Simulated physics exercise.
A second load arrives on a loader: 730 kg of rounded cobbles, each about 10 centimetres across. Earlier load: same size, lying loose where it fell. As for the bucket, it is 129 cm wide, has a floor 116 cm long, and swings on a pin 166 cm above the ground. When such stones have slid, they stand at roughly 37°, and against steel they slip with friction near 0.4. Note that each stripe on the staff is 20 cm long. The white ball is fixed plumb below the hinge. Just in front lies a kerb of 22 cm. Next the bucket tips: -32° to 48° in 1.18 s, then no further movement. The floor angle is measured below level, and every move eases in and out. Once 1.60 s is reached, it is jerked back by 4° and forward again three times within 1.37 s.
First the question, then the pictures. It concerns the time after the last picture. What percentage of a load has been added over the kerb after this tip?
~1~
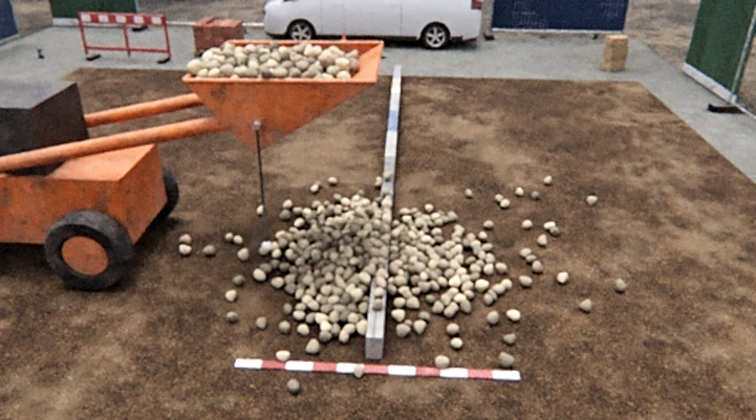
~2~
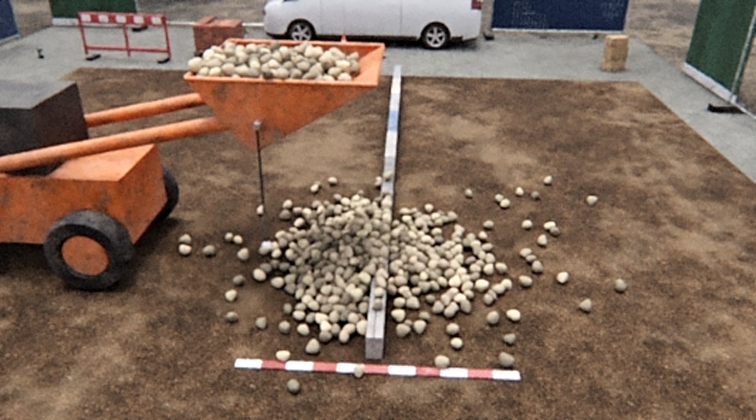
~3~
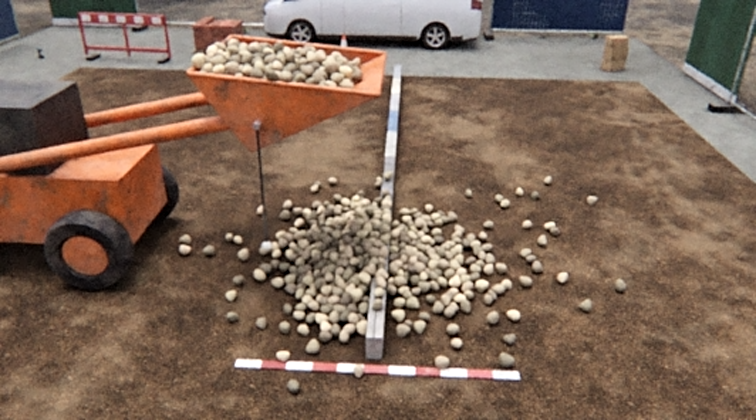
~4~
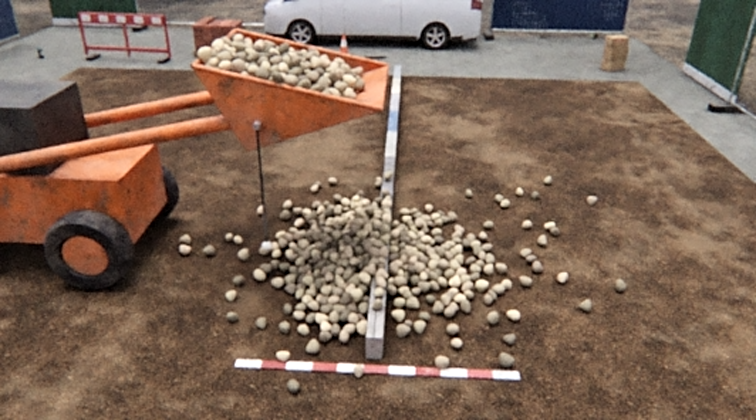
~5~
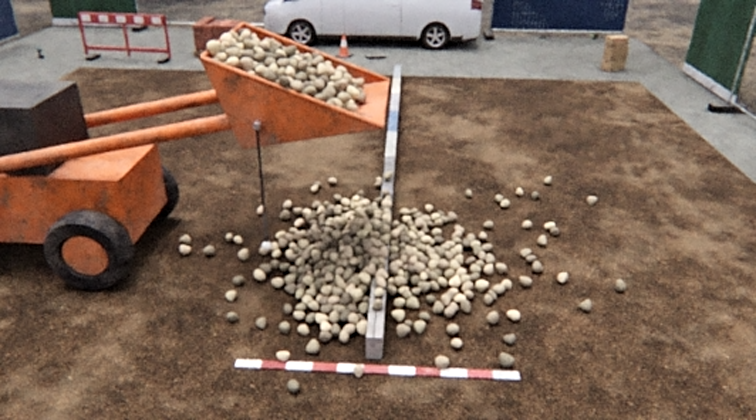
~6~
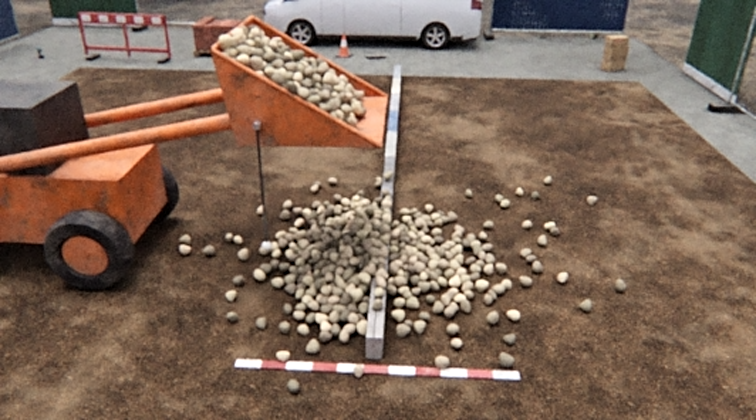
64 %.
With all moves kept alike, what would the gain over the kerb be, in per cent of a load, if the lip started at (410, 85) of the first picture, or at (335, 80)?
Roughly 95 and 25 percent, in that order.
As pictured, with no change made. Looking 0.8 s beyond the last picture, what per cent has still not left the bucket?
That works out to about 40 %.
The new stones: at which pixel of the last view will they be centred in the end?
Their middle rests near (412, 252).
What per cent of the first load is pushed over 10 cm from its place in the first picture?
Some 25 percent, give or take.
Then, 0.4 s after the last picture the floor is at 35°; in per cent of one load, 98 in the bucket, 70 on this side of the kerb, 32 over the kerb; the foremost stones are at (567, 233).
Then, 0.8 s after the last picture the floor is at 48°; in per cent of one load, 42 in the bucket, 119 on this side of the kerb, 39 over the kerb; the foremost stones are at (567, 233).
Then, 2.9 s after the last picture the floor is at 48°; in per cent of one load, 0 in the bucket, 104 on this side of the kerb, 96 over the kerb; the foremost stones are at (588, 243).
Then, 5.8 s after the last picture the floor is at 48°; in per cent of one load, 0 in the bucket, 104 on this side of the kerb, 96 over the kerb; the foremost stones are at (588, 243). Net gain over the kerb, 64.
